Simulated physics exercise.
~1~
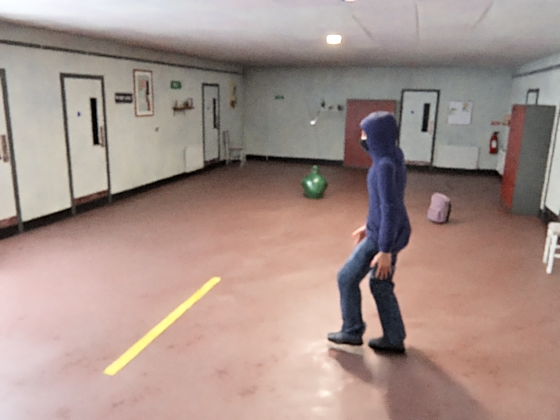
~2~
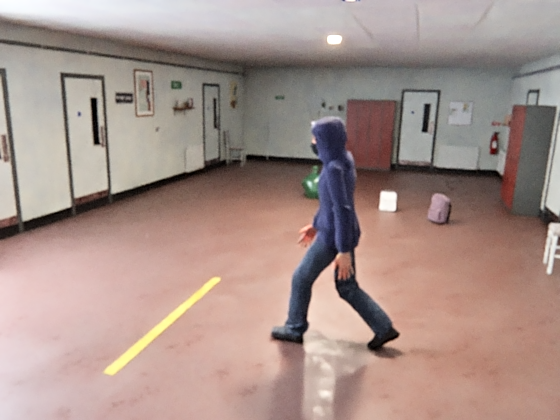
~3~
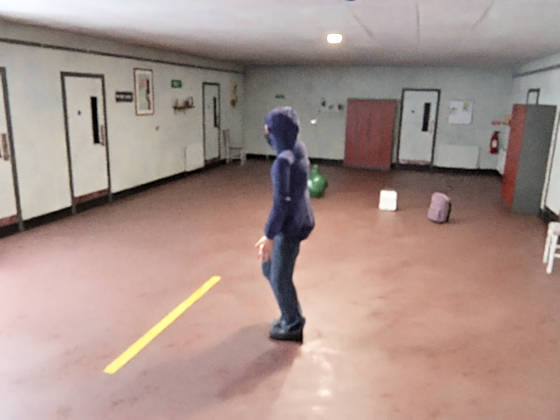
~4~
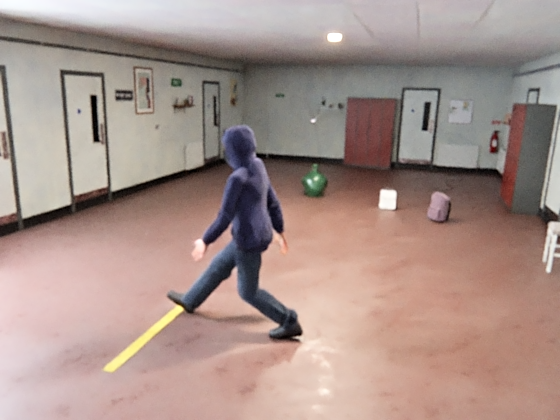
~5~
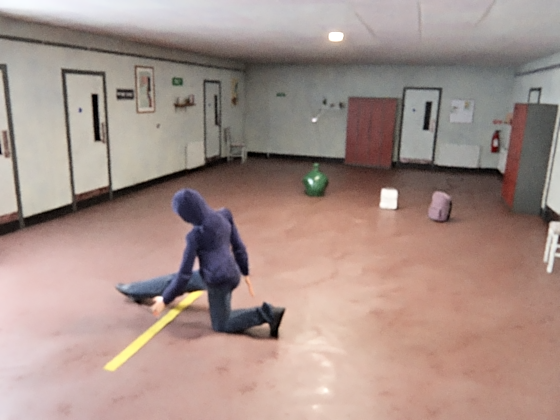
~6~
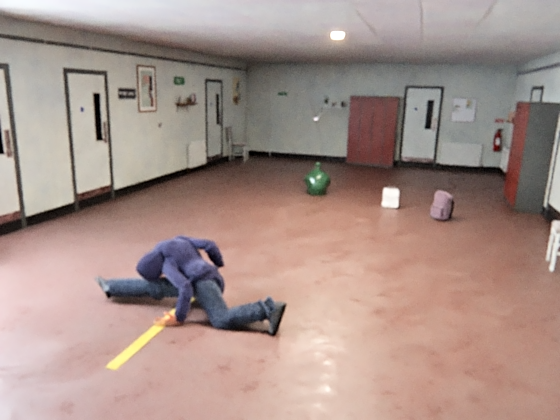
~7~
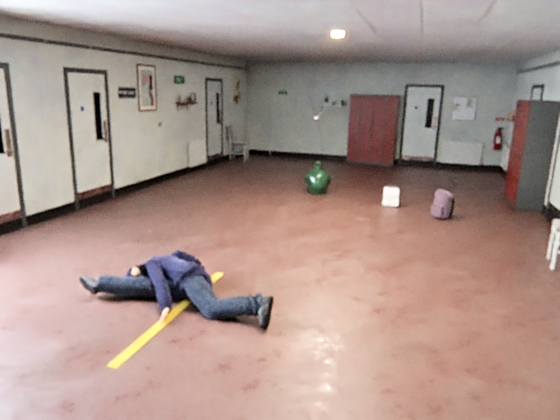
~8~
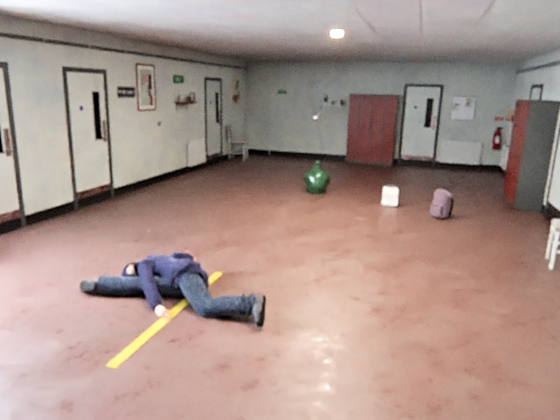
At first, a person in a dark blue hooded top and jeans walks left across the reddish floor of a wide, pale-walled room, heading towards a yellow strip. A green rounded object, a small white box and a pinkish bag stand further back. Nearing the strip, the walker strides out with arms apart, one foot sliding forward onto it. The legs split wide and the body sinks, one knee down, then the torso folds forward over the strip. The figure finally lies low and still across it, with head and chest beyond the yellow line.
